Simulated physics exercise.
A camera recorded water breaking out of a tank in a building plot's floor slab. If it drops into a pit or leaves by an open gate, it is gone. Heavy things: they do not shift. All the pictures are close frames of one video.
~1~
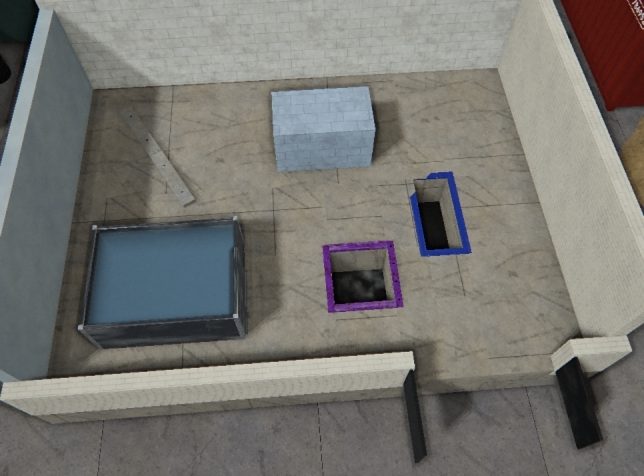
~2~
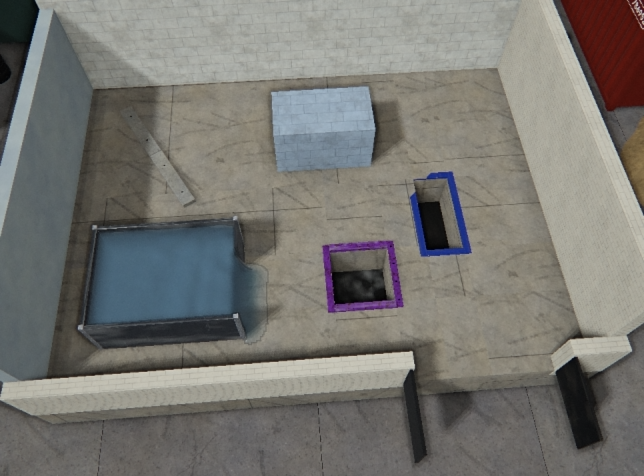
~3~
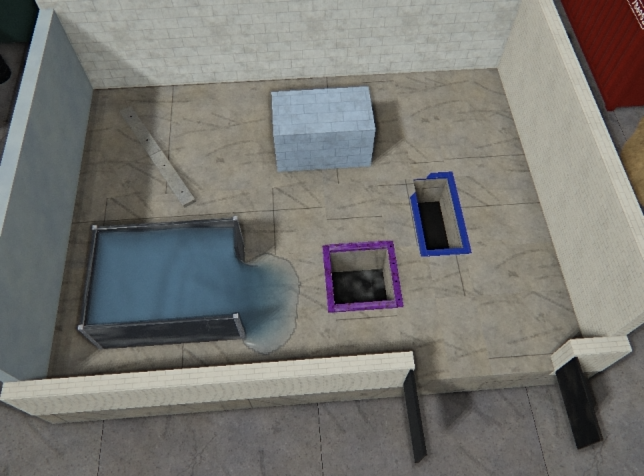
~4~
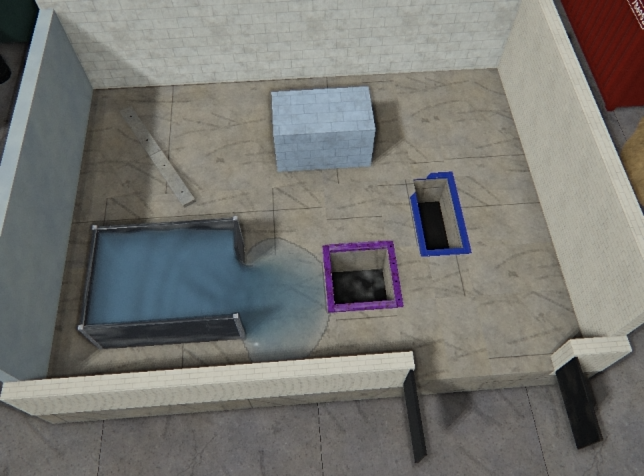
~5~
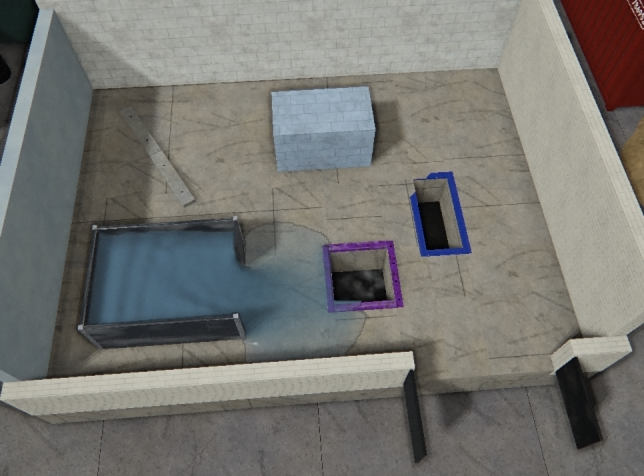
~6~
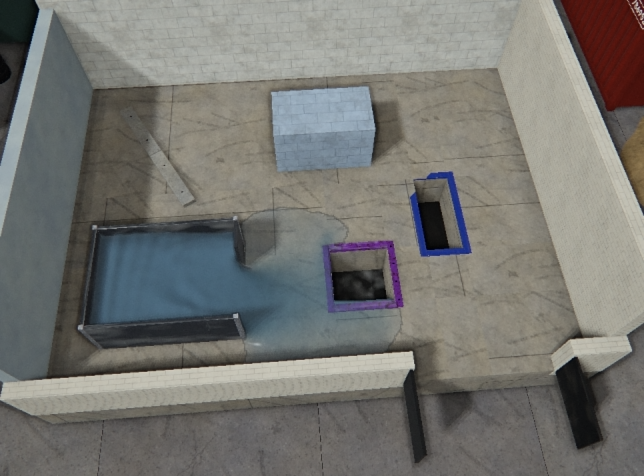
Water pours from the tank's right side and spreads across the floor around the purple-edged opening.
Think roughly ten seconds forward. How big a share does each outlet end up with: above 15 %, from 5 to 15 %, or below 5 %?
The gate is likely to claim a large share past fifteen per cent; the blue pit is likely to claim a middle share of five to fifteen per cent; the purple pit is likely to claim a large share past fifteen per cent.
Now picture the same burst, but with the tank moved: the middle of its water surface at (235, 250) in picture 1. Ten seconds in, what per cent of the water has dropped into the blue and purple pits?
After ten seconds: Blue pit 4 percent, purple pit 65 percent.
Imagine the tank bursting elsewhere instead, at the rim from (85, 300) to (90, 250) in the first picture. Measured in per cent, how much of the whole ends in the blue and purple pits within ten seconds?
Blue takes 2 in a hundred, purple takes 2 in a hundred.
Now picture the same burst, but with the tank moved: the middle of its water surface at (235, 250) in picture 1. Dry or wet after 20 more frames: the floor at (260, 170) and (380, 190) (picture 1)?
In the order given, untouched and swamped.
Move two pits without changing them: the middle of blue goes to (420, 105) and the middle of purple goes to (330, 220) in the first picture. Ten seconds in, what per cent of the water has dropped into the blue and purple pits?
For blue, 20 in a hundred; for purple, 6 in a hundred.
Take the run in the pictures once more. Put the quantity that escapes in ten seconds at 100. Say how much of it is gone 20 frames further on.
My figure is about 60 in a hundred.
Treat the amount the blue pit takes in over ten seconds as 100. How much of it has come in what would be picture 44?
Working it through, I arrive at 55 %.
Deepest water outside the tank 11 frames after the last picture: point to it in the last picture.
Deepest point: Roughly (578, 342).
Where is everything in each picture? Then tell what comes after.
The first picture shows the open tank at (164, 273) is whole and still.
In the second picture, water pours out at (239, 295) and has run to (258, 268).
In the third picture, the front is at (286, 266), out from the gap at (239, 297).
In the fourth picture, water pours out at (239, 297) and has run to (322, 273).
In the fifth picture, the front is at (360, 321), out from the gap at (239, 297).
In the sixth picture, the front is at (394, 326), out from the gap at (239, 297).
A moment on, water covers 20 % of the floor; the gate 0 %, the blue pit 0 %, the purple pit 9 %.
Next, water covers 25 % of the floor; the gate 3 %, the blue pit 1 %, the purple pit 17 %.
Then, water covers 40 % of the floor; the gate 7 %, the blue pit 2 %, the purple pit 24 %.
Later, water covers 50 % of the floor; the gate 12 %, the blue pit 4 %, the purple pit 30 %.
In the end, water covers 65 % of the floor; the gate 17 %, the blue pit 7 %, the purple pit 32 %.
